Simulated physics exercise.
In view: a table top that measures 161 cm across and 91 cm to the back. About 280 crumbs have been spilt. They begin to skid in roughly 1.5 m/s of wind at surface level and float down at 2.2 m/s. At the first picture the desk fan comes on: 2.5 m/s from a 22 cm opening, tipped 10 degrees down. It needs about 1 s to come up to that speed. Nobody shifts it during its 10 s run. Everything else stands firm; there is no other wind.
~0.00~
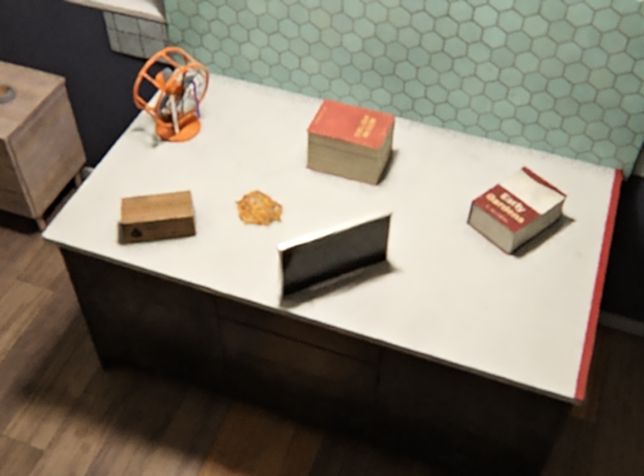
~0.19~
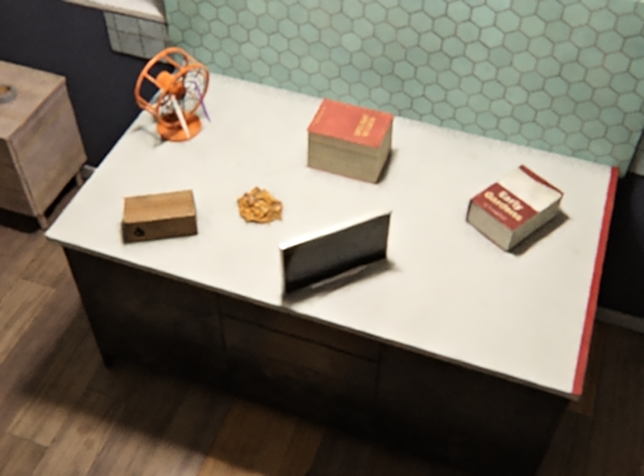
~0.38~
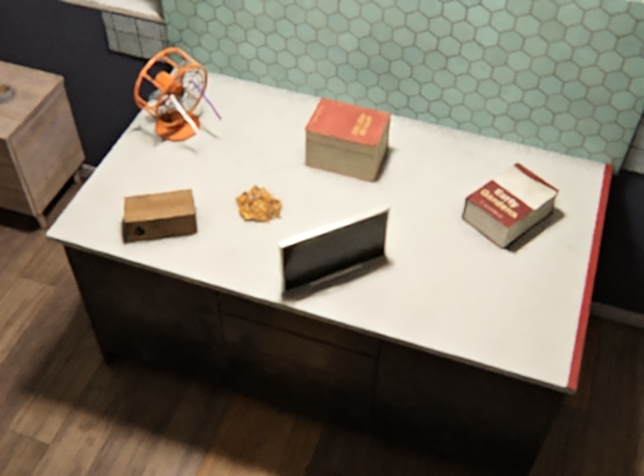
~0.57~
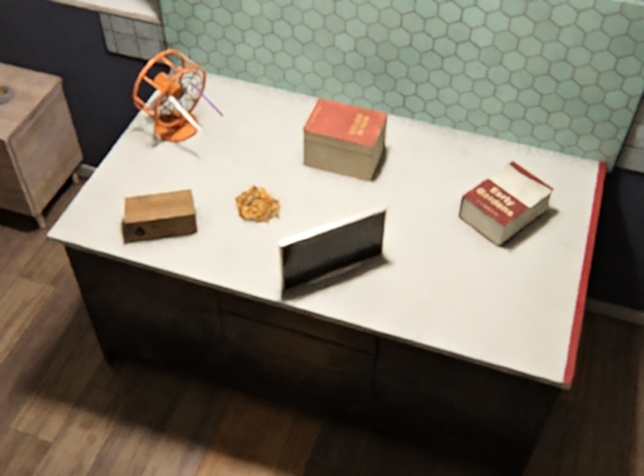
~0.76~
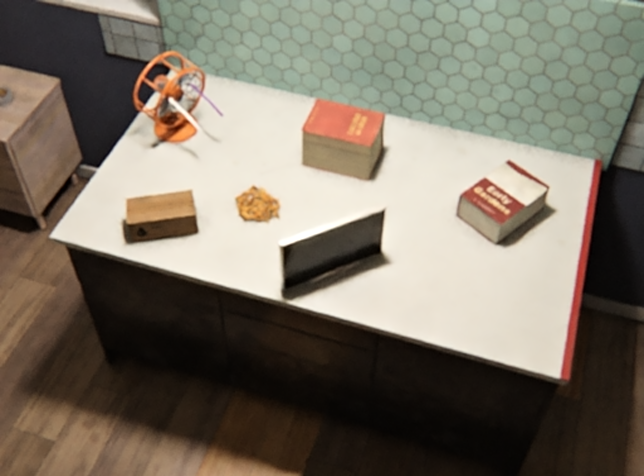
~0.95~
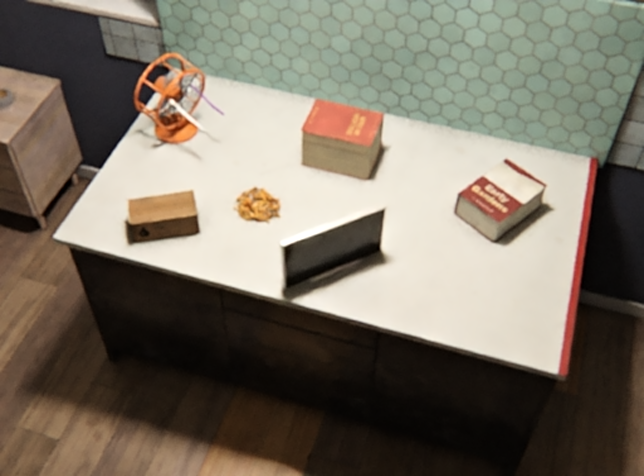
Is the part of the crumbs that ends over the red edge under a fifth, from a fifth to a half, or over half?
By then under a fifth are over the red edge.
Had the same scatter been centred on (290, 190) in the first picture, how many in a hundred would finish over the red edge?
It would be near 80 %.
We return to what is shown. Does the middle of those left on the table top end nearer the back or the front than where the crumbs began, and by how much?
Towards the front, some 20 cm.
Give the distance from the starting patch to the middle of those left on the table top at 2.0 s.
About 25 cm.
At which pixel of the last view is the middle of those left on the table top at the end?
Around (300, 261).
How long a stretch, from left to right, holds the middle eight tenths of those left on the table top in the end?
About 20 cm.
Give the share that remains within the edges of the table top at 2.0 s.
About 80 %.
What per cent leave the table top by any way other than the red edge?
Near 25 %.
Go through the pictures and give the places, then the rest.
In the first picture, the middle of the crumbs is near (257, 209), none has stirred yet and the mouth of the desk fan is at (172, 88).
In the second picture, the middle of the crumbs is near (258, 207), none has stirred yet and the red edge is centred on (602, 268).
In the third picture, the middle of the crumbs is near (257, 206), none has stirred yet, the top of a box is at (159, 205) and the top of a laptop is at (335, 225).
In the fourth picture, the middle of the crumbs is near (256, 205) and none has stirred yet.
In the fifth picture, the middle of the crumbs is near (256, 205) and none has stirred yet.
In the sixth picture, the middle of the crumbs is near (257, 205) and about 5 % have left their places.
After 2.0 s, 1 % are over the red edge; the middle of those still in play is near (302, 254); 22 % have settled or left.
After 3.2 s, 3 % are over the red edge; the middle of those still in play is near (302, 257); 29 % have settled or left.
After 5.5 s, 4 % are over the red edge; the middle of those still in play is near (303, 260); 35 % have settled or left.
After 10.0 s, at the end, 4 % are over the red edge; the middle of those still in play is near (300, 261).
